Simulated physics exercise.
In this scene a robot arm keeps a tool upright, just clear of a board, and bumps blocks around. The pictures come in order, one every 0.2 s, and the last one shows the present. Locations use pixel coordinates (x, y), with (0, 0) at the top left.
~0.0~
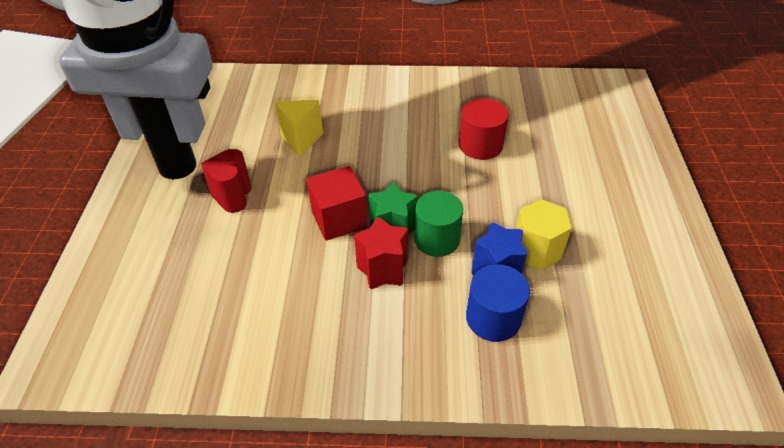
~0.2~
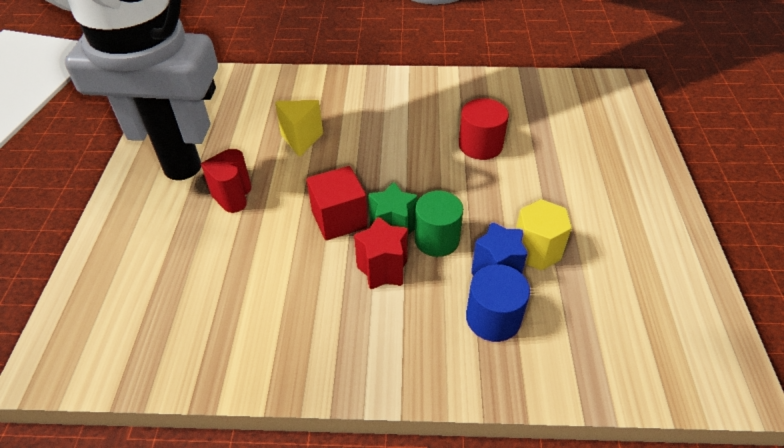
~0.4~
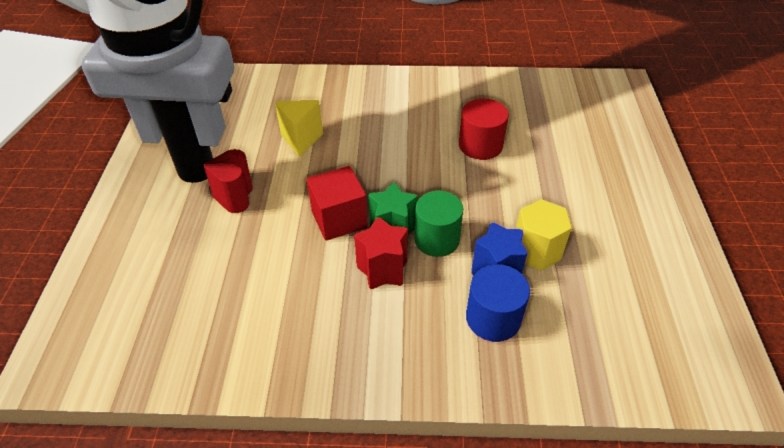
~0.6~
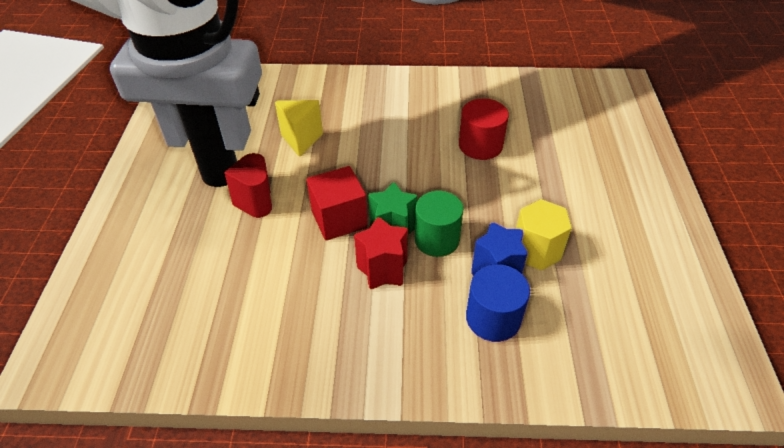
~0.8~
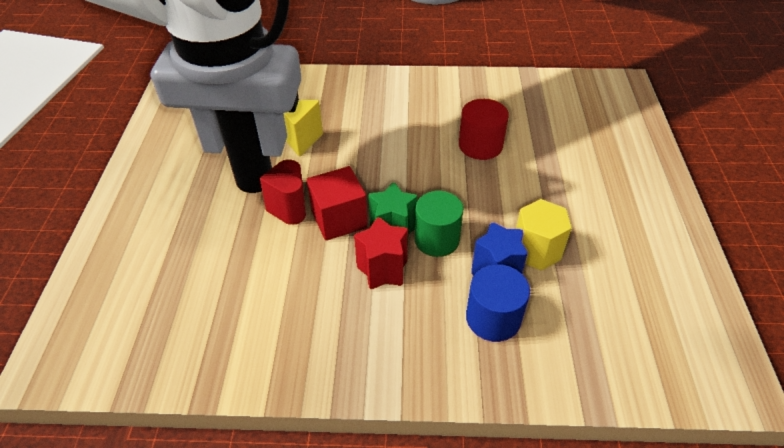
A gray robotic arm with a black tip stands at the upper left of a striped wooden board on a reddish surface, seen from above at an angle by a still camera. Red, green, blue and yellow blocks sit across the board, including stars and cylinders. The arm edges right, then pushes the red heart-shaped block rightward toward the red cube, while the others stay put.
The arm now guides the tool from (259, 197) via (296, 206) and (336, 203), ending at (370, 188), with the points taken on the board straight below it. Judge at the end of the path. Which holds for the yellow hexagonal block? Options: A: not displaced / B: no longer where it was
(A)
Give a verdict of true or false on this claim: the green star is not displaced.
That is false.
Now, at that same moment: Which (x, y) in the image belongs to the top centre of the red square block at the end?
Around pixel (411, 200).
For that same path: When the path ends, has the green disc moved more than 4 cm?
Going by the path, yes.
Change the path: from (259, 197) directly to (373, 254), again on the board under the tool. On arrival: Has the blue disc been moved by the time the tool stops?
No, that is not what happens.
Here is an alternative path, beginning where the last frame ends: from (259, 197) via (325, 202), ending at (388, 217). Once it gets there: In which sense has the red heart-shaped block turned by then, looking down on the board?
It swings round clockwise.
On the path given first. One third of the way, tool at (293, 189); red heart-shaped block at (321, 187); red square block at (365, 193); green star at (415, 199); green disc at (455, 209).
Two thirds of the way, tool at (335, 186); red heart-shaped block at (360, 188); red square block at (402, 198), turned 15° clockwise; green star at (449, 199); green disc at (488, 213).
At the end, tool at (370, 171); red heart-shaped block at (368, 185), turned 30° clockwise; red square block at (411, 200), turned 15° clockwise; green star at (457, 200); green disc at (496, 214); yellow hexagonal block still.
